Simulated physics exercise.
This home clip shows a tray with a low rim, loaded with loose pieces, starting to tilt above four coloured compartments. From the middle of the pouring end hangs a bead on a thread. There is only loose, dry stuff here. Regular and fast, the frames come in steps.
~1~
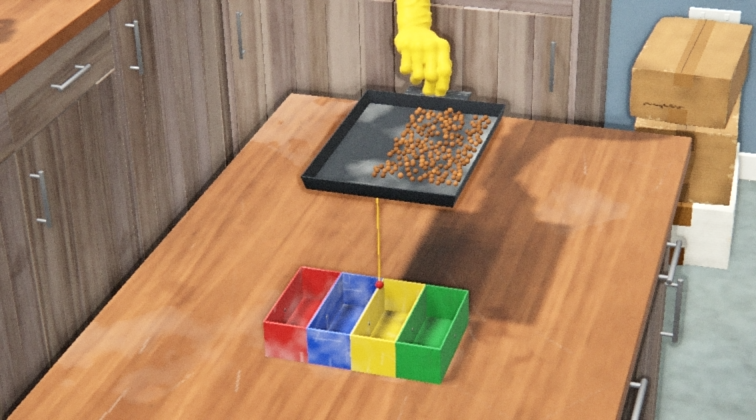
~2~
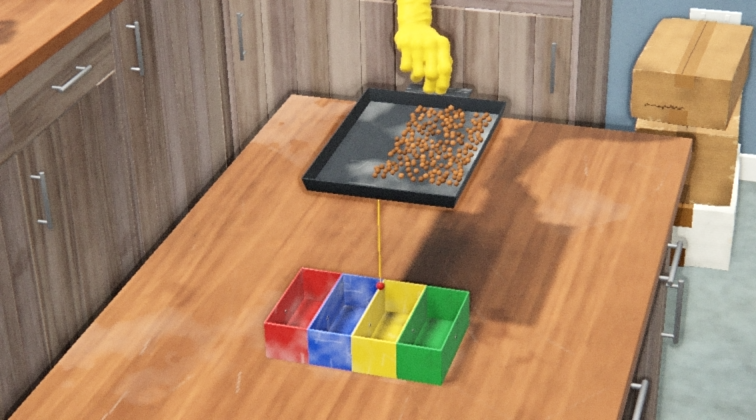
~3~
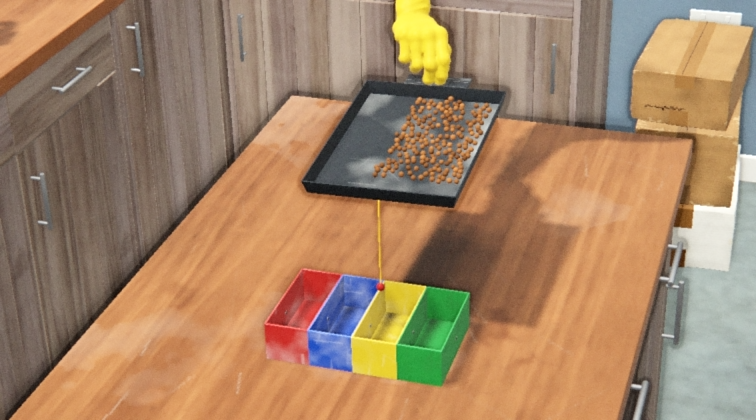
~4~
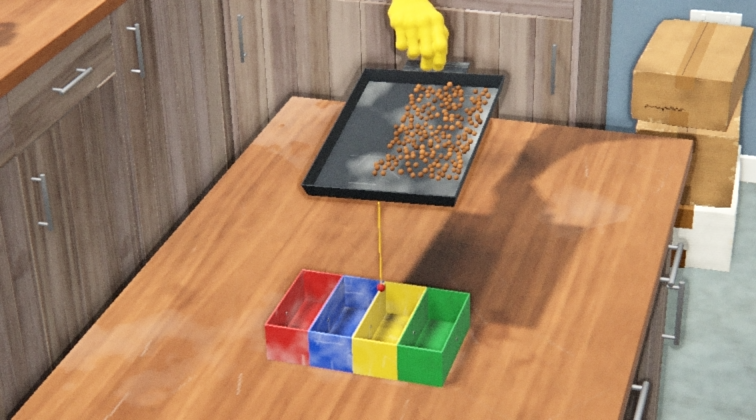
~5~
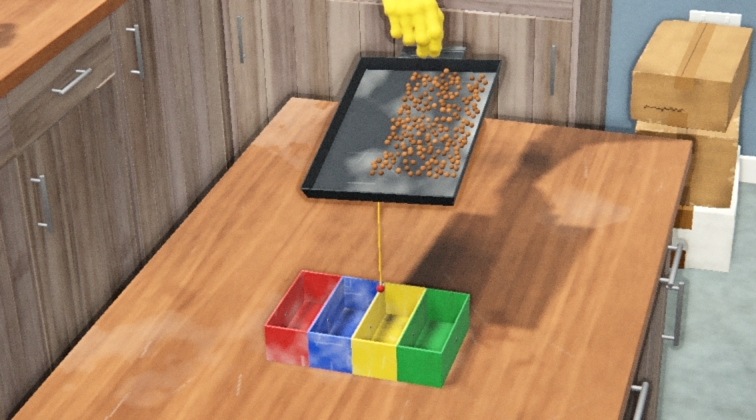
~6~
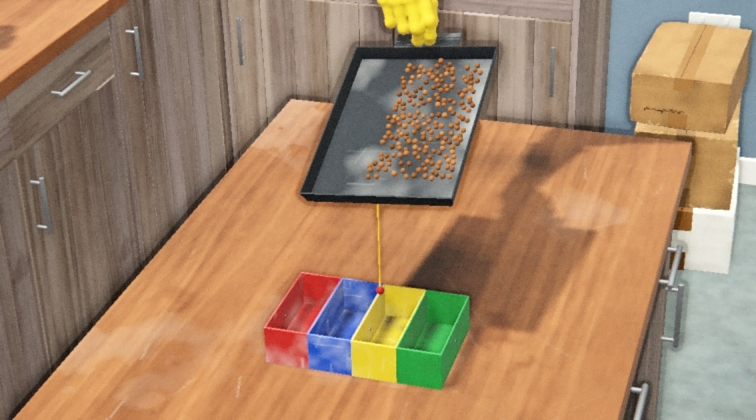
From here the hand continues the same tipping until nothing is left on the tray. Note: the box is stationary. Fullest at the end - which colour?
Red cell.
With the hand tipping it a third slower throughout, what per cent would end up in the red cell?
Close to 60 per cent.
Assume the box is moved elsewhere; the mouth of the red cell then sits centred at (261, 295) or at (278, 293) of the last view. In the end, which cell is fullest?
First try: Blue. Second try: The blue one.
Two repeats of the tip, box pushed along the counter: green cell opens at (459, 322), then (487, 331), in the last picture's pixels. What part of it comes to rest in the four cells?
You'd get 60 per cent first and 20 per cent second.
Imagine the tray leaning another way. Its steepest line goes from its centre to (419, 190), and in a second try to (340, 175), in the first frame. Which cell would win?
First: The green one. Second: The cell in red.
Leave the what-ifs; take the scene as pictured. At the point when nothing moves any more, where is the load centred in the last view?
Close to (307, 338) in the last view.
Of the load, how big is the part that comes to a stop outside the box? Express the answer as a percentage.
Close to 10 percent, I reckon.
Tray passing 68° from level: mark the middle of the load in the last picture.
The middle of the load sits near (335, 206).
Just after the last frame, tray tipped steeply; roughly two thirds on the tray; just a few in the red cell; just a few in the blue cell; roughly a quarter falling or outside the box.
A moment on, tray tipped past a quarter turn; about a tenth on the tray; roughly half in the red cell; roughly a quarter in the blue cell; just a few in the yellow cell; roughly a third falling or outside the box.
Further on, tray tipped past a quarter turn; roughly two thirds in the red cell; roughly a quarter in the blue cell; just a few in the yellow cell; about a tenth falling or outside the box.
When it is over, tray tipped past a quarter turn; roughly two thirds in the red cell; roughly a quarter in the blue cell; just a few in the yellow cell; not one in the green cell; about a tenth outside the box.
